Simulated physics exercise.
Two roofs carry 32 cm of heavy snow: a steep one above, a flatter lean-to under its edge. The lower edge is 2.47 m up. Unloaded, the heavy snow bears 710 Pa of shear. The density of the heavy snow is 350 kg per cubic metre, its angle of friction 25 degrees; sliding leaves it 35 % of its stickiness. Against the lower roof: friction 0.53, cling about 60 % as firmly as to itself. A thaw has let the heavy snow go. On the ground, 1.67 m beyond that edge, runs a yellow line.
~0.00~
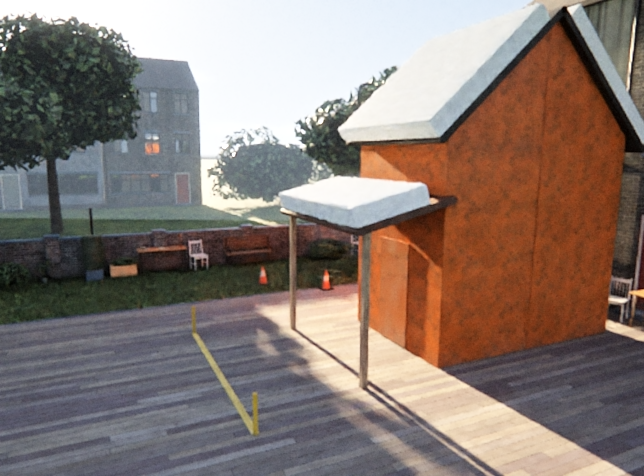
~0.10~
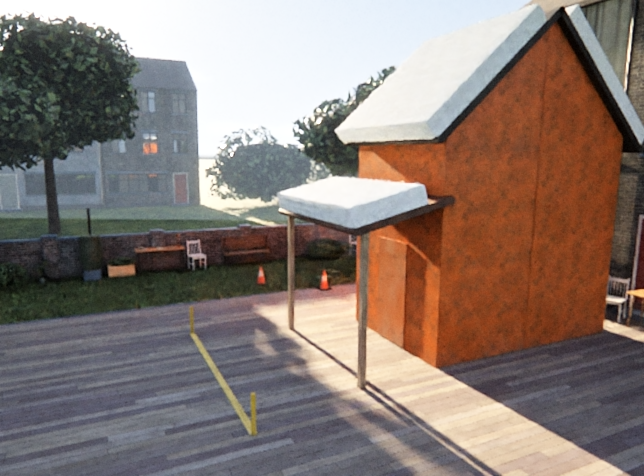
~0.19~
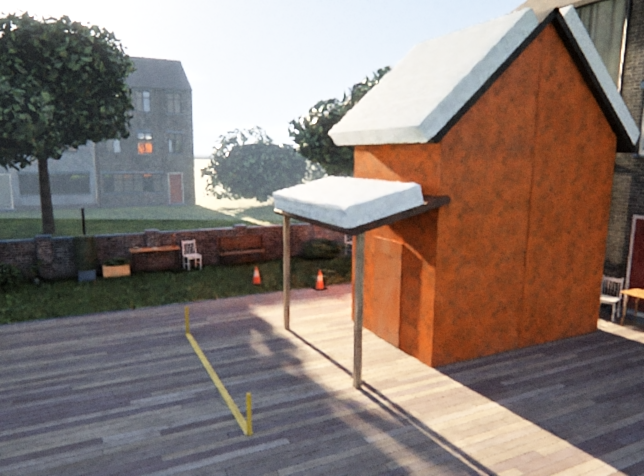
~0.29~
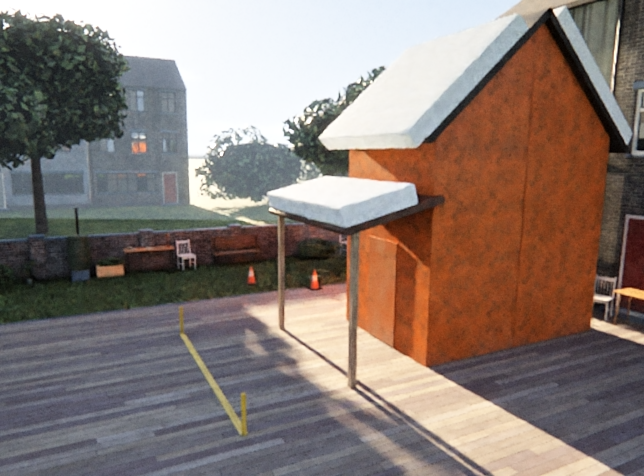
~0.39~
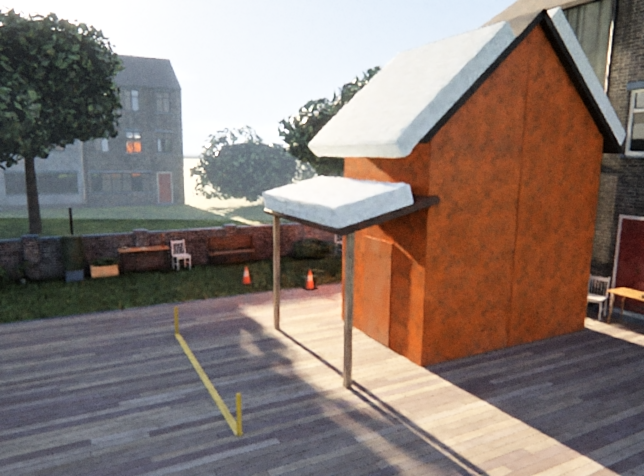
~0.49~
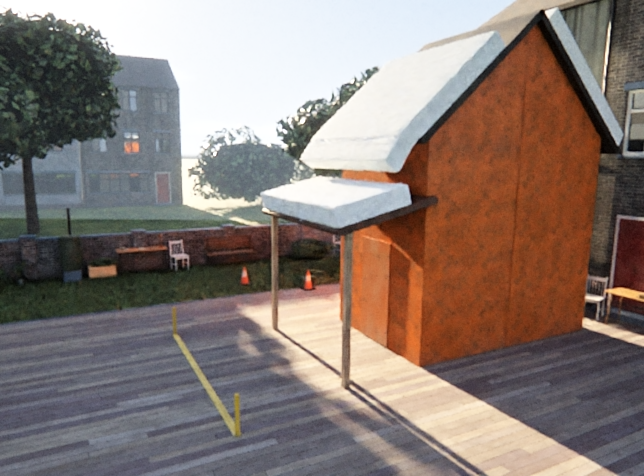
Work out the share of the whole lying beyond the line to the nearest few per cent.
Close to 46 per cent.
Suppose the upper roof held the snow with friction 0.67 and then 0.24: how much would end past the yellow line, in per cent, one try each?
In turn about 12 %, 40 %.
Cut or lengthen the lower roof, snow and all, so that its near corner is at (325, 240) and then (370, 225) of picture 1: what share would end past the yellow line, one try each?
In that order: 35 %, 50 %.
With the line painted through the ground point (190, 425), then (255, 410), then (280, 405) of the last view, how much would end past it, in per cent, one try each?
In that order: 35 %, 60 %, 65 %.
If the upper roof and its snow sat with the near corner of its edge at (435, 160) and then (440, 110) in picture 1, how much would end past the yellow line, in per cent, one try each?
In turn about 30 %, 55 %.
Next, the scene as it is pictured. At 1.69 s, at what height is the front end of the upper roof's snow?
Some 0.0 m.
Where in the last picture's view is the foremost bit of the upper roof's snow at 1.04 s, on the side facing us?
Near (300, 215).
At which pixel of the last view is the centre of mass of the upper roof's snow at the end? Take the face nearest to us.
Near (194, 392).
After 1.04 s, none is below the lower edge and 0 % is past the line.
After 1.69 s, 64 % is below the lower edge and 27 % is past the line.
After 2.35 s, 76 % is below the lower edge and 46 % is past the line.
After 3.00 s, 76 % is below the lower edge and 46 % is past the line.
After 3.10 s, 76 % is below the lower edge and 46 % is past the line.
